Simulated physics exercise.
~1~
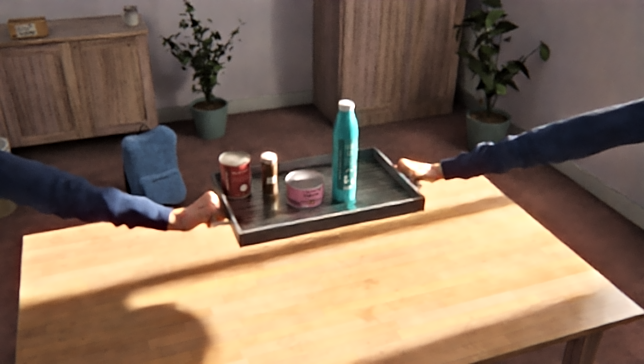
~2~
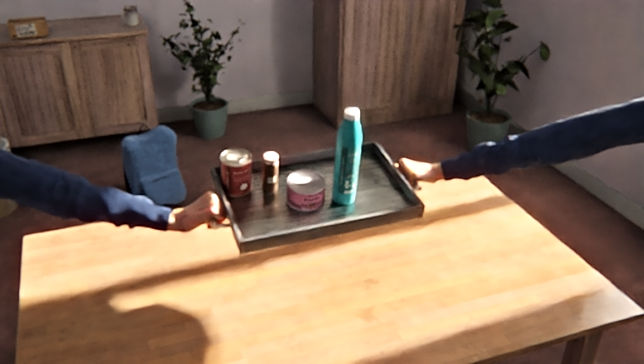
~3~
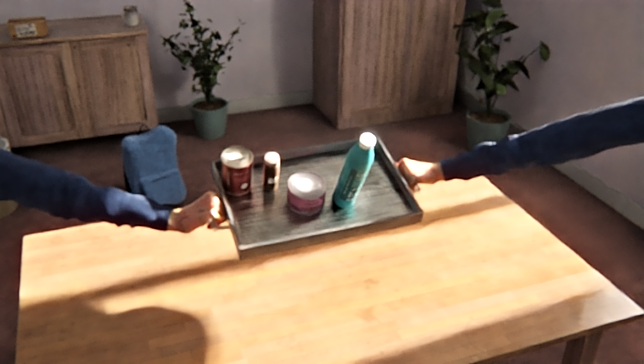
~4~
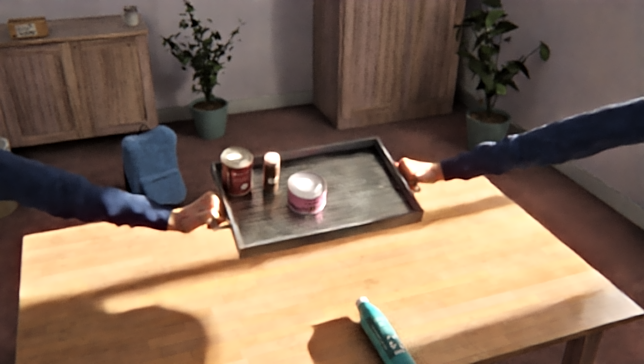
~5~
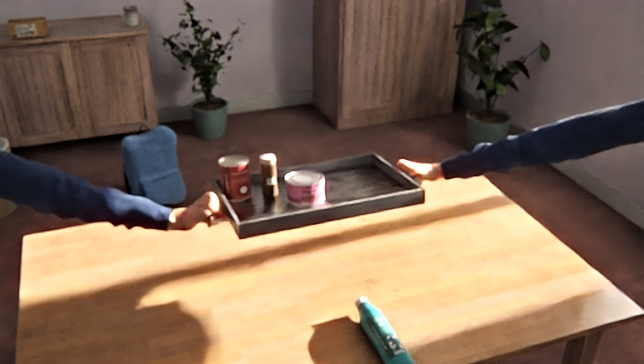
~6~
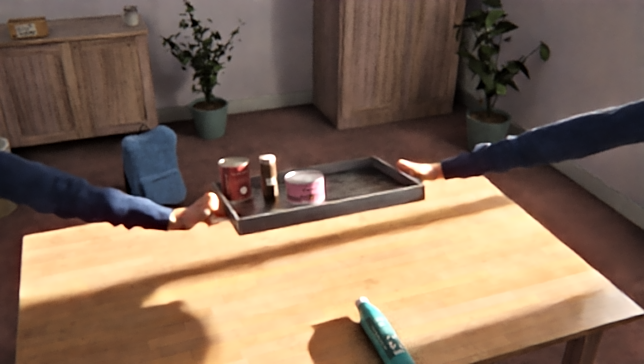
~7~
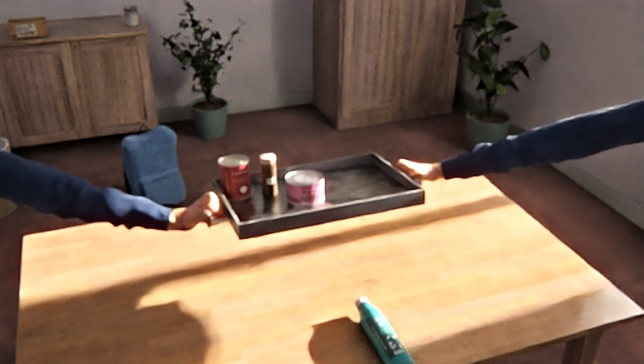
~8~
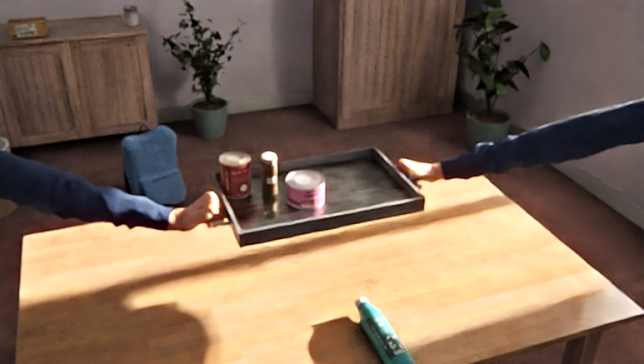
Tray held by two hands tipping toward the viewer, turquoise bottle toppling onto the table, then tray tilting back and levelling.
